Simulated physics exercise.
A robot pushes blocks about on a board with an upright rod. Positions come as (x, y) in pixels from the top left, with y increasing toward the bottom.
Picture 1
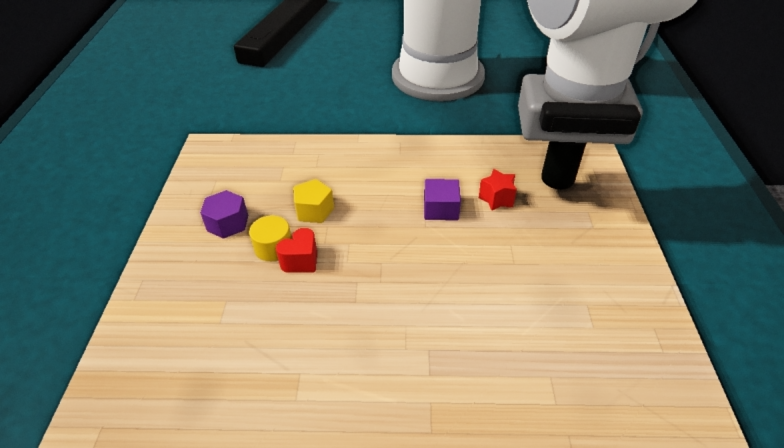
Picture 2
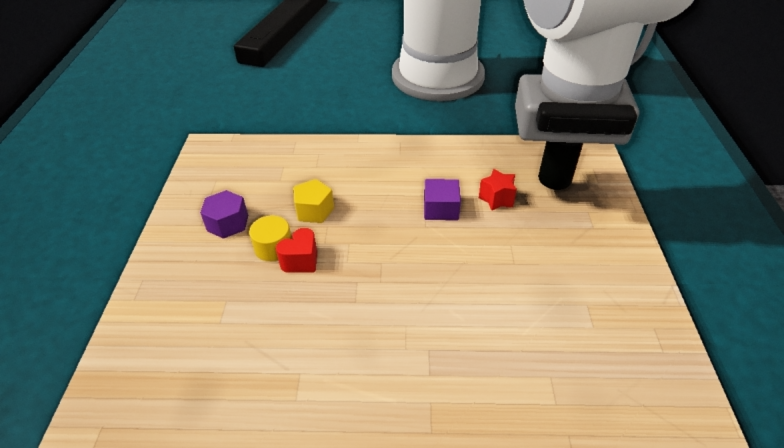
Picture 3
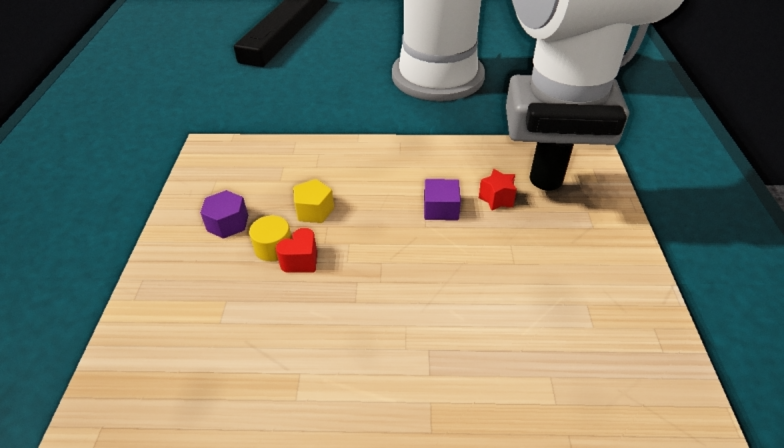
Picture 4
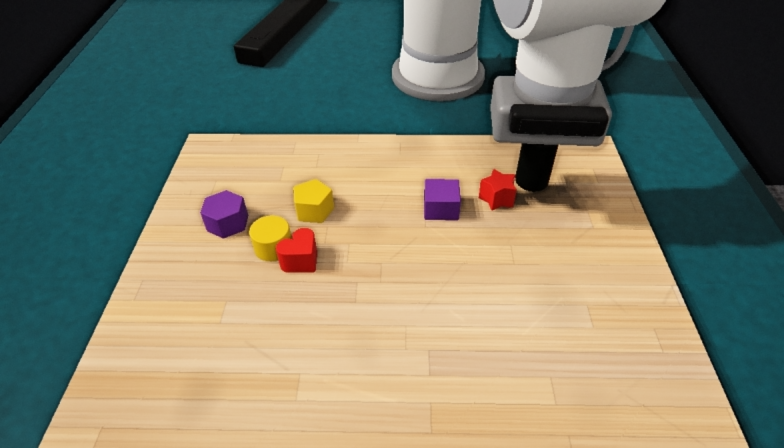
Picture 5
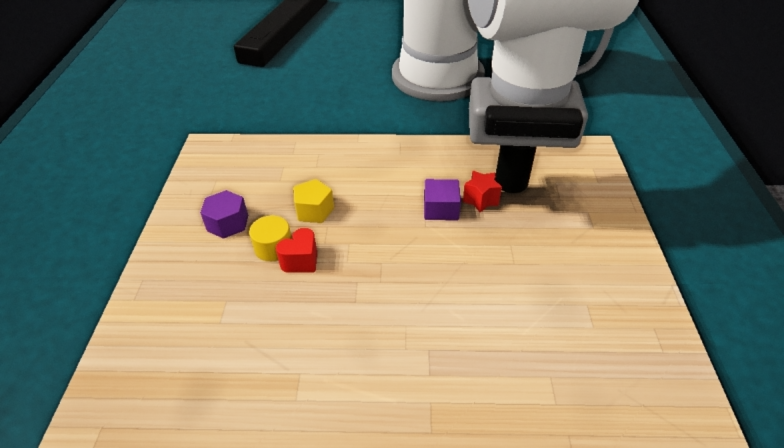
A robot arm slid its black rod left across the wooden board and pushed the red star a short way toward the purple square block, while the other colored blocks stayed still.
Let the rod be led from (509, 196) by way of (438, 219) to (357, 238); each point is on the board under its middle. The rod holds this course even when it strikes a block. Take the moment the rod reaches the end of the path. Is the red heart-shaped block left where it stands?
In short: Yes.
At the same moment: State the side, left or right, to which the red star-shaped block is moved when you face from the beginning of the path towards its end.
Displaced right.
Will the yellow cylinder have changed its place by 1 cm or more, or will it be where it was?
That block is going to be left alone.
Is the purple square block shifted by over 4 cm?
That would be a yes.
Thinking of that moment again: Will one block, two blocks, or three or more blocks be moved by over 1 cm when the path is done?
By the end, three or more blocks will have moved.
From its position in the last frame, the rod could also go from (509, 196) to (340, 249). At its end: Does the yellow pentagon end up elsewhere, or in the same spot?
The yellow pentagon is moved.
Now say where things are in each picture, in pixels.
The first frame shows lower end of the rod at (557, 180), tops of blocks, yellow cylinder at (269, 228), red heart-shaped block at (298, 242), yellow pentagon at (311, 192), purple square block at (443, 190), red star-shaped block at (500, 180).
The second frame shows rod at (554, 180), blocks as before.
The third frame shows rod at (546, 181), blocks as before.
The fourth frame shows rod at (531, 182), blocks as before.
The fifth frame shows rod at (511, 184), yellow cylinder at (269, 228), red heart-shaped block at (298, 242), yellow pentagon at (311, 192), purple square block at (443, 190), red star-shaped block at (484, 181).
The first path, step by step. One third of the way, rod at (463, 199); purple square block at (402, 194), turned 20° anticlockwise; red star-shaped block at (434, 188), turned 25° clockwise.
Two thirds of the way, rod at (412, 213); purple square block at (353, 193); red star-shaped block at (387, 194), turned 45° clockwise.
At the end, rod at (356, 225); yellow cylinder not moved; red heart-shaped block not moved; yellow pentagon at (285, 181); purple square block at (322, 184), turned 25° clockwise; red star-shaped block at (349, 198), turned 85° clockwise.
